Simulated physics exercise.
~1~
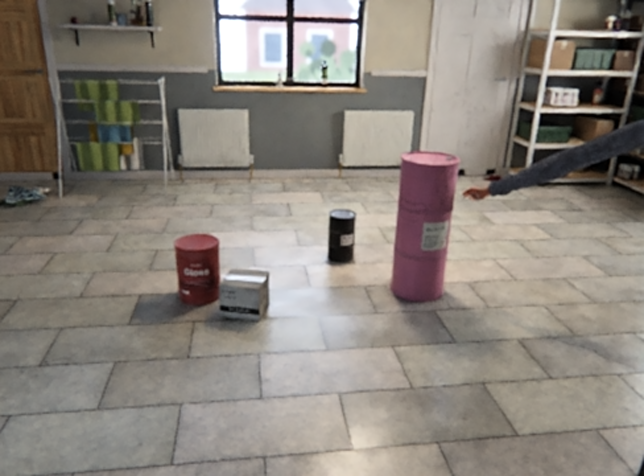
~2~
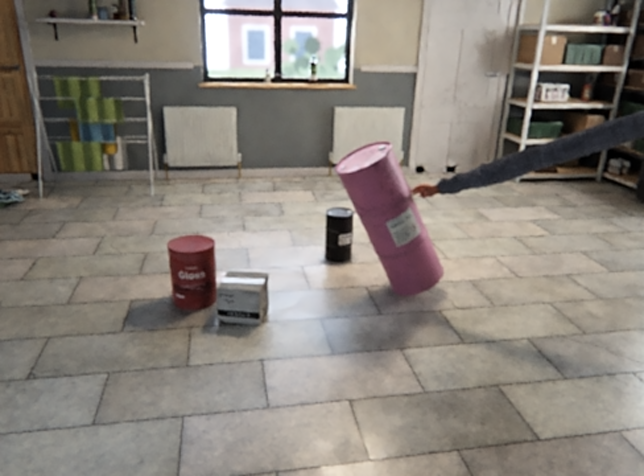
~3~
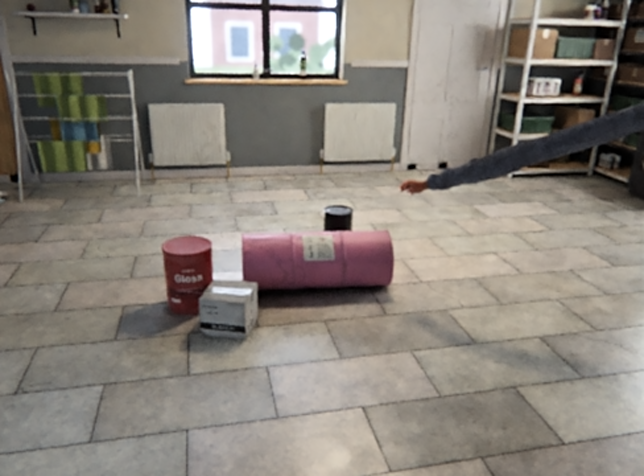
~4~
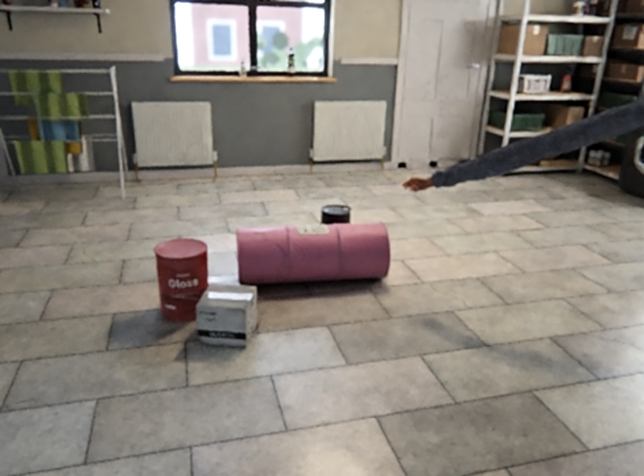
A hand pushes the tall pink drum leftward until it topples onto its side.
